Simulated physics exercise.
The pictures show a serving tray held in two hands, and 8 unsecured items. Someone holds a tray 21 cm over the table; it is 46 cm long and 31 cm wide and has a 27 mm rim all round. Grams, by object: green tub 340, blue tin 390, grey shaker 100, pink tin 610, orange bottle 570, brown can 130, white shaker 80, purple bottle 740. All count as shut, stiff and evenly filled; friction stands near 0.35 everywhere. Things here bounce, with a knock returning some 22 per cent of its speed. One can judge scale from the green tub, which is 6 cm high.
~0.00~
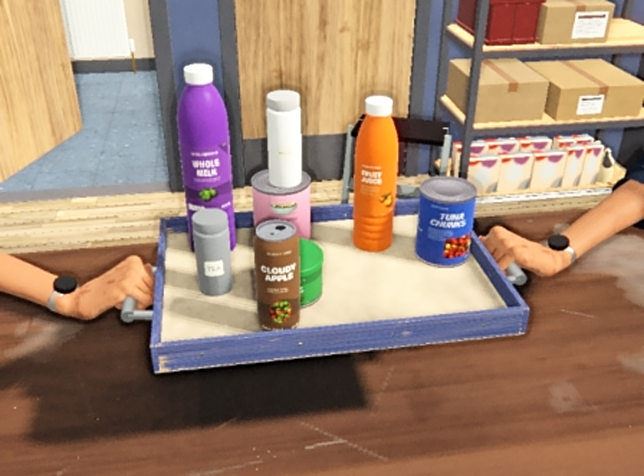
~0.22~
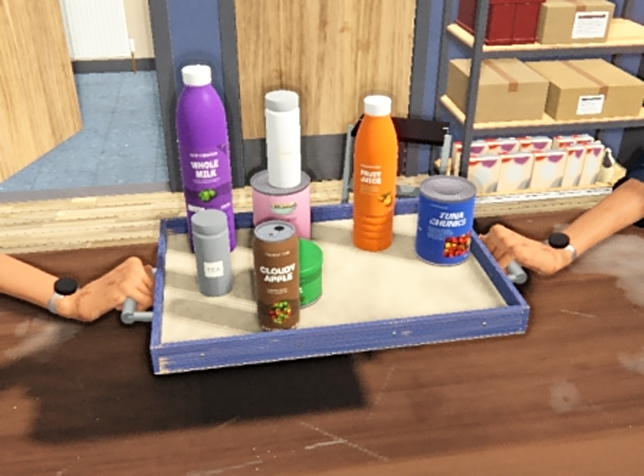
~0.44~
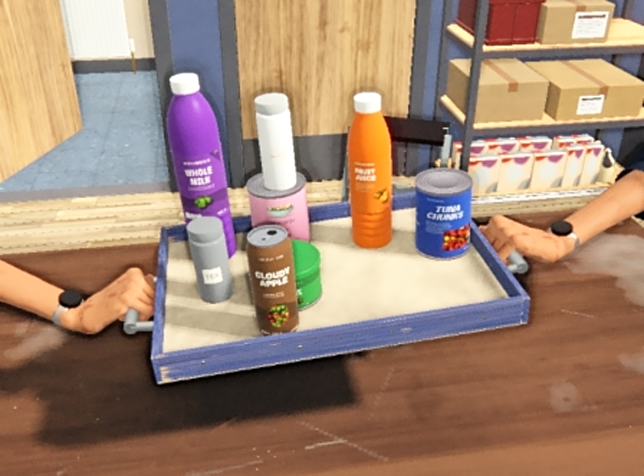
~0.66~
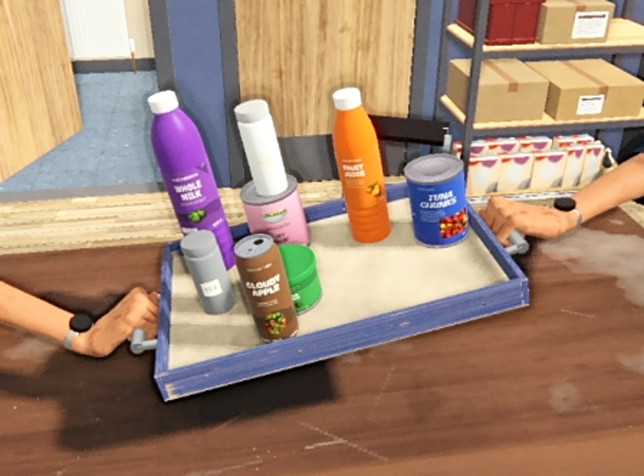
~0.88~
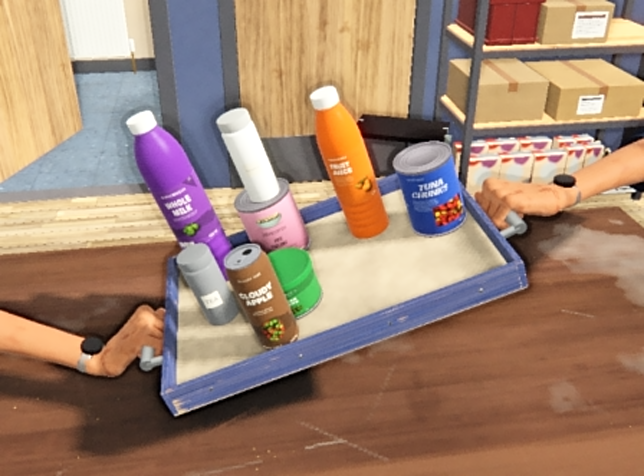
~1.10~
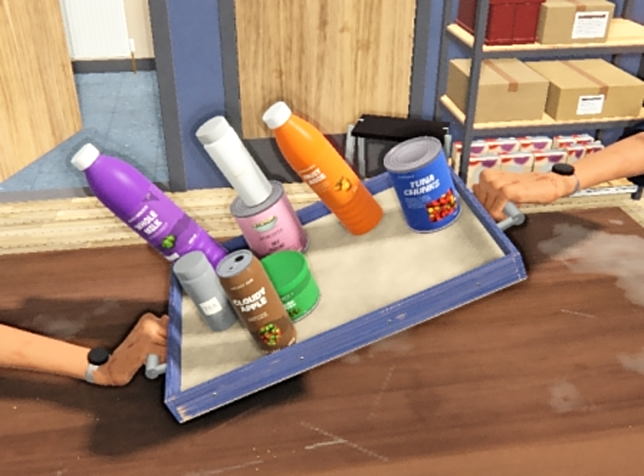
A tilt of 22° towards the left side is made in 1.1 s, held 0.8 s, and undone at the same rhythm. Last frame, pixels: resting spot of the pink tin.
(192, 217).
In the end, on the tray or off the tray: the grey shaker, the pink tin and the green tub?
Outcome: The grey shaker departs its support; the pink tin remains on its support; the green tub remains on its support.
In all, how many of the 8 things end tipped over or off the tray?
The answer: 5.
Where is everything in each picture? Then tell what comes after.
Tray level; pink tin (282, 211), in the first picture.
Tray level; grey shaker (212, 253); orange bottle (375, 175), in the second picture.
Tray at 4°, left edge down; brown can (274, 285); white shaker (276, 143), in the third picture.
Tray at 11°, left edge down; purple bottle (191, 186), in the fourth picture.
Tray at 18°, left edge down; blue tin (431, 190); grey shaker (208, 285), in the fifth picture.
Tray at 22°, left edge down; pink tin (270, 225); orange bottle (322, 169) rocked 15° off its seat, in the sixth picture.
By 1.30 s, tray at 22°, left edge down; purple bottle now off the tray; pink tin 5 cm from its spot near (245, 235); orange bottle rocked 52° off its seat.
By 1.60 s, tray at 22°, left edge down; grey shaker and white shaker now off the tray; pink tin 14 cm from its spot near (193, 258); orange bottle on its side.
By 1.90 s, tray at 22°, left edge down; brown can now off the tray; pink tin 14 cm from its spot near (193, 258); orange bottle on its side.
By 2.70 s, tray at 6°, left edge down; pink tin 14 cm from its spot near (191, 228); orange bottle on its side; blue tin 14 cm from its spot.
When it is over (3.6 s), off the tray, grey shaker, brown can, white shaker and purple bottle; lying over on the tray, orange bottle; not toppled but over 5 cm from the start, green tub, blue tin and pink tin. End places, in pixels of the last picture, pink tin near (192, 217).
